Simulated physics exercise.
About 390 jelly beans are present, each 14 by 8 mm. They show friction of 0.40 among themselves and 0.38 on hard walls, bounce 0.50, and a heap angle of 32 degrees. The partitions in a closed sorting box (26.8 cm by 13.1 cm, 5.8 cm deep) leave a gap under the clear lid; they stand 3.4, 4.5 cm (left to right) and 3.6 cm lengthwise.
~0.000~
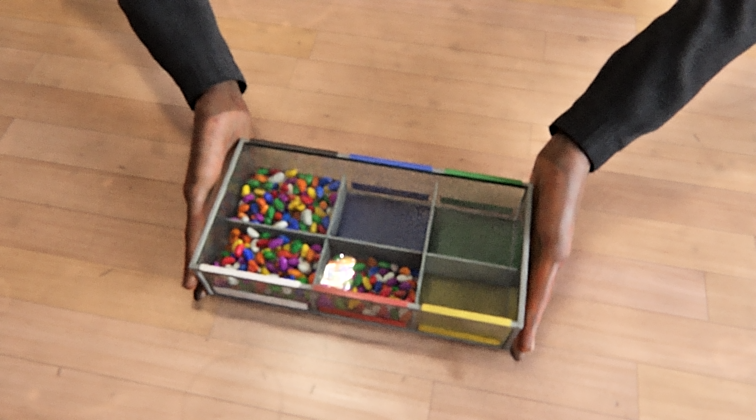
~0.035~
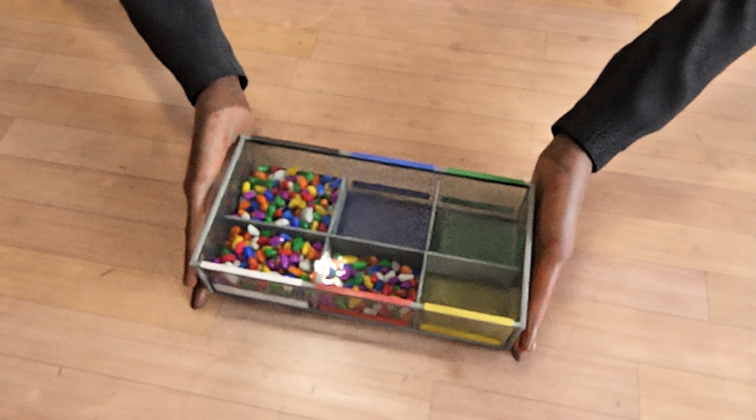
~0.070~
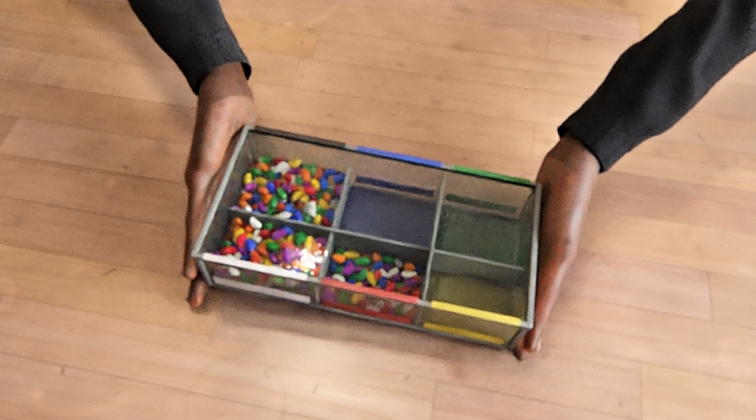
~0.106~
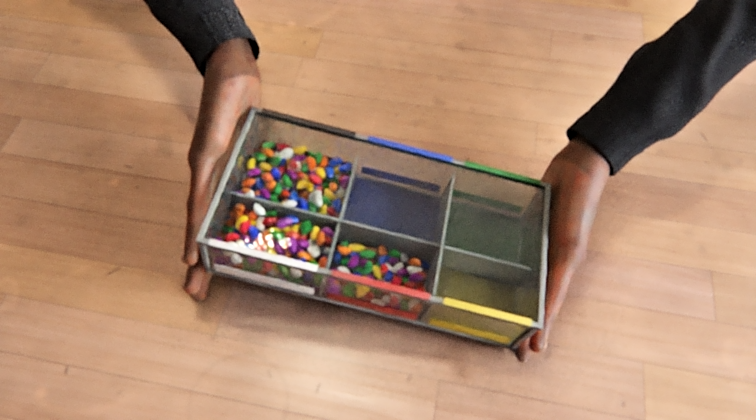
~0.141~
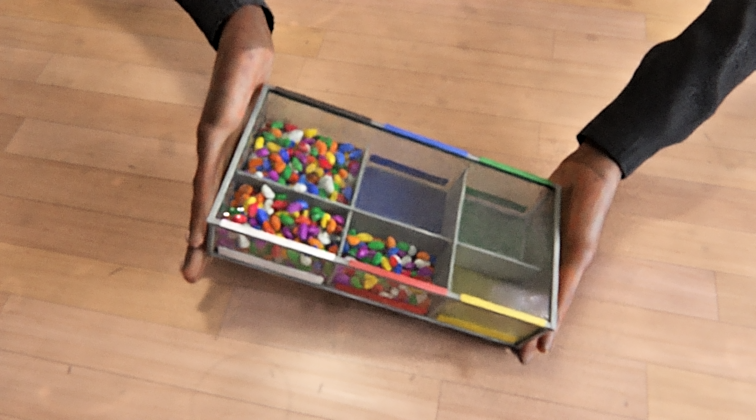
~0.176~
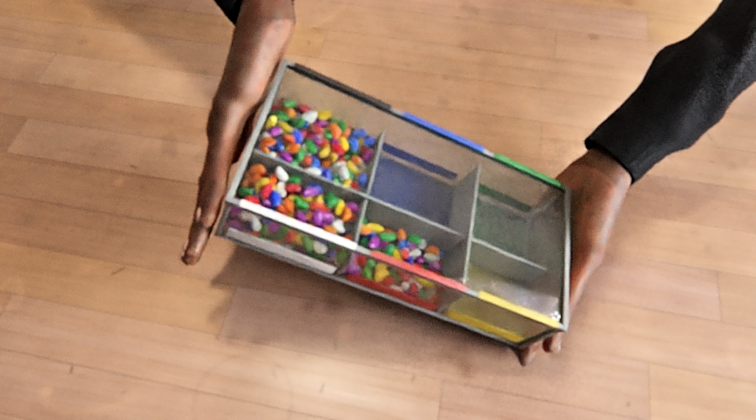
Colourful jelly beans fill the two left compartments and the front middle one of a clear-lidded, six-part box, its edges marked black, blue and green behind, white, red and yellow in front. Two dark-sleeved hands grip its ends above a pale wooden floor, seen from above. The left hand raises its end, slowly then faster, slanting the box down rightward, while the beans stay in their compartments.
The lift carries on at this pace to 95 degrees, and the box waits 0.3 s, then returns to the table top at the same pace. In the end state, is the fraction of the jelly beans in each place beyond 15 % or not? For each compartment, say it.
Red: Beats the threshold; blue: Beats the threshold; green: Fails to beat the threshold; yellow: Fails to beat the threshold; white: Fails to beat the threshold; black: Fails to beat the threshold.
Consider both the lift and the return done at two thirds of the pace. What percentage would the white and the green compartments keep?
Per cent held - white: 0, green: 10.
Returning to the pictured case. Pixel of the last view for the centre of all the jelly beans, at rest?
Estimated resting centre: Around (406, 248).
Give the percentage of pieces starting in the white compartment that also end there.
It works out to near 0 percent.
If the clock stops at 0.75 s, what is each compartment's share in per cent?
You'd find red at 25, blue at 20, green at 5, yellow at 0, white at 20 and black at 25 per cent.
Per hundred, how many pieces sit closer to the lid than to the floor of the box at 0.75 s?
I'd say around 70 percent of the pieces.
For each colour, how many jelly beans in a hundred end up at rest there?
Red: 40 %, blue: 45 %, green: 10 %, yellow: 5 %, white: 0 %, black: 5 %.
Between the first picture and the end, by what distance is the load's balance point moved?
It shifts some 10.0 cm.
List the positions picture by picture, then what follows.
The first frame shows box tilt 0 degrees, front corners at (196, 265) and (517, 324); red 15 %, white 40 %, black 45 %.
The second frame shows box tilt 1 degrees, front corners at (196, 262) and (520, 324).
The third frame shows box tilt 4 degrees, front corners at (198, 254) and (526, 323), lowest corner right back.
The fourth frame shows box tilt 10 degrees, front corners at (203, 239) and (537, 324), lowest corner right back.
The fifth frame shows box tilt 17 degrees, front corners at (214, 220) and (550, 324), lowest corner right back.
The sixth frame shows box tilt 24 degrees, front corners at (232, 199) and (561, 326), lowest corner right back; red 15 %, white 40 %, black 45 %. Its pace works out near 205 degrees a second.
Then, at 0.75 s, tilt 95 degrees; red 25 %, blue 20 %, green 5 %, white 20 %, black 25 %.
Then, at 1.14 s, tilt 54 degrees; red 40 %, blue 45 %, green 10 %, yellow 5 %, black 5 %.
After 1.61 s, tilt 0 degrees; red 40 %, blue 45 %, green 10 %, yellow 5 %, black 5 %.
At rest (2.1 s), red 40 %, blue 45 %, green 10 %, yellow 5 %, white 0 %, black 5 %.
